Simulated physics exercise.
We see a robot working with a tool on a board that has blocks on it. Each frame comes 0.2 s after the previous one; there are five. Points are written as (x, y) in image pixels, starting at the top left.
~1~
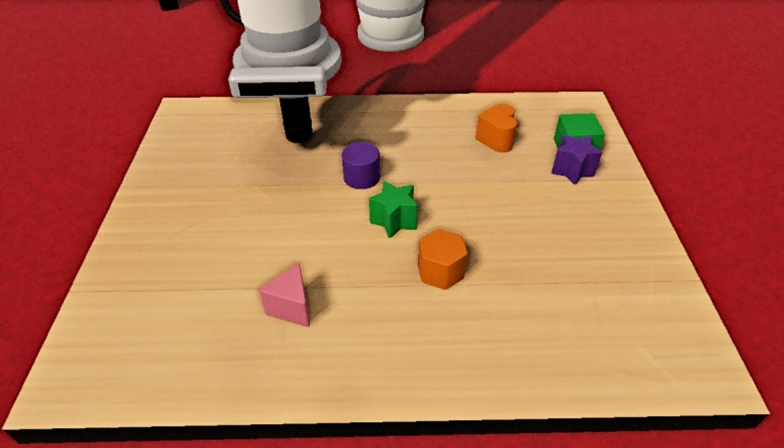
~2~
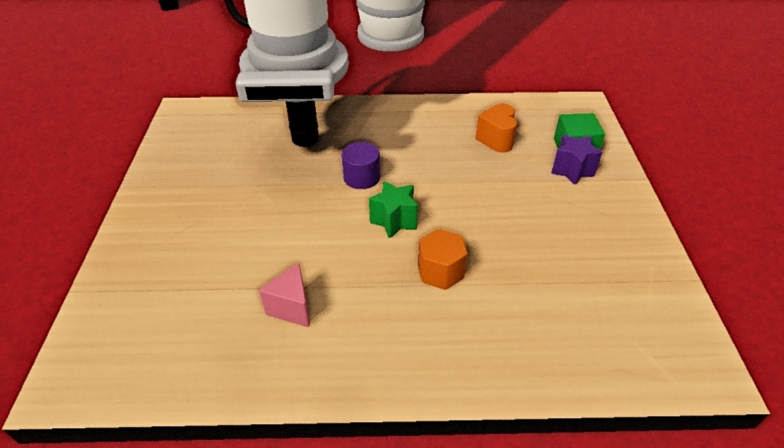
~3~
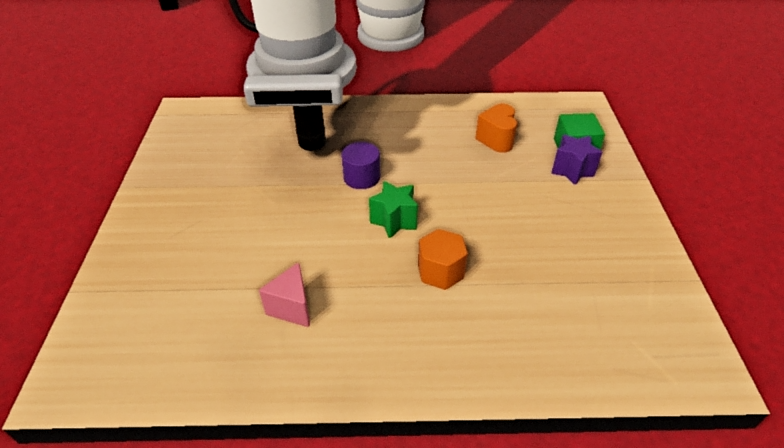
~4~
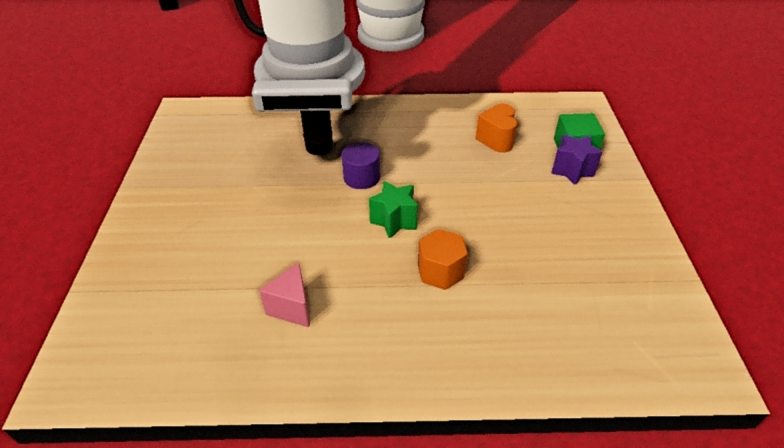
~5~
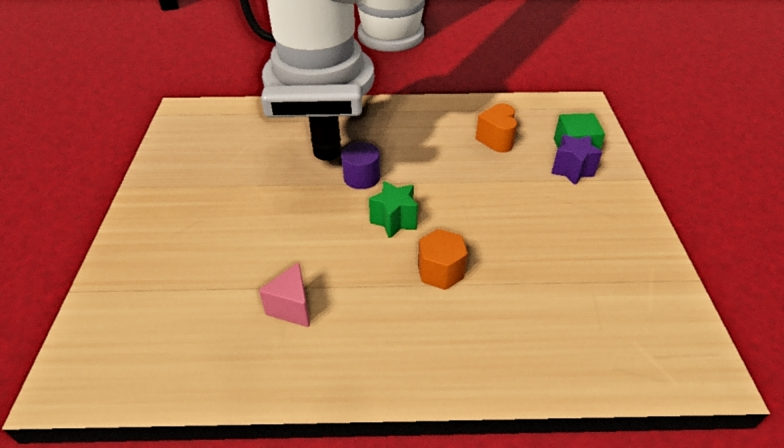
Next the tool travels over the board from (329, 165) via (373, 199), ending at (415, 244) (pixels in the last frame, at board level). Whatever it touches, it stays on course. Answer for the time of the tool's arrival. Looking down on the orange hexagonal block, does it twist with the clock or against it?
Rotation: Clockwise.
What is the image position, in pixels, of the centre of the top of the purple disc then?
(412, 169)
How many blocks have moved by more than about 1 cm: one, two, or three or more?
My count: 3 or more.
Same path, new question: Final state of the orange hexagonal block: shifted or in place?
The orange hexagonal block will be pushed away from where it stands.
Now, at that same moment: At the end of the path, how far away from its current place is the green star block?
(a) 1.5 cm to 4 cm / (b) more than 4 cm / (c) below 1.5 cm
The correct letter is b.
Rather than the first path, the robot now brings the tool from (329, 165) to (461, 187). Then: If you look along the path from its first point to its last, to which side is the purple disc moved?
Displaced right.
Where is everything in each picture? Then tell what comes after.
Tip of the tool (299, 136), middles of tops, purple disc (361, 153), green star block (395, 196), orange hexagonal block (443, 246), in the first picture.
Tool (306, 140), nothing pushed, in the second picture.
Tool (312, 144), nothing pushed, in the third picture.
Tool (320, 148), nothing pushed, in the fourth picture.
Tool (328, 153), purple disc (361, 153), green star block (395, 196), orange hexagonal block (443, 246), in the fifth picture.
On the path given first. One third of the way, tool (357, 175); purple disc (391, 163).
Two thirds of the way, tool (389, 201); purple disc (412, 169); green star block (409, 206), turned 25° clockwise.
At the end, tool (415, 232); purple disc (412, 169); green star block (446, 232); orange hexagonal block (462, 263), turned 45° clockwise.
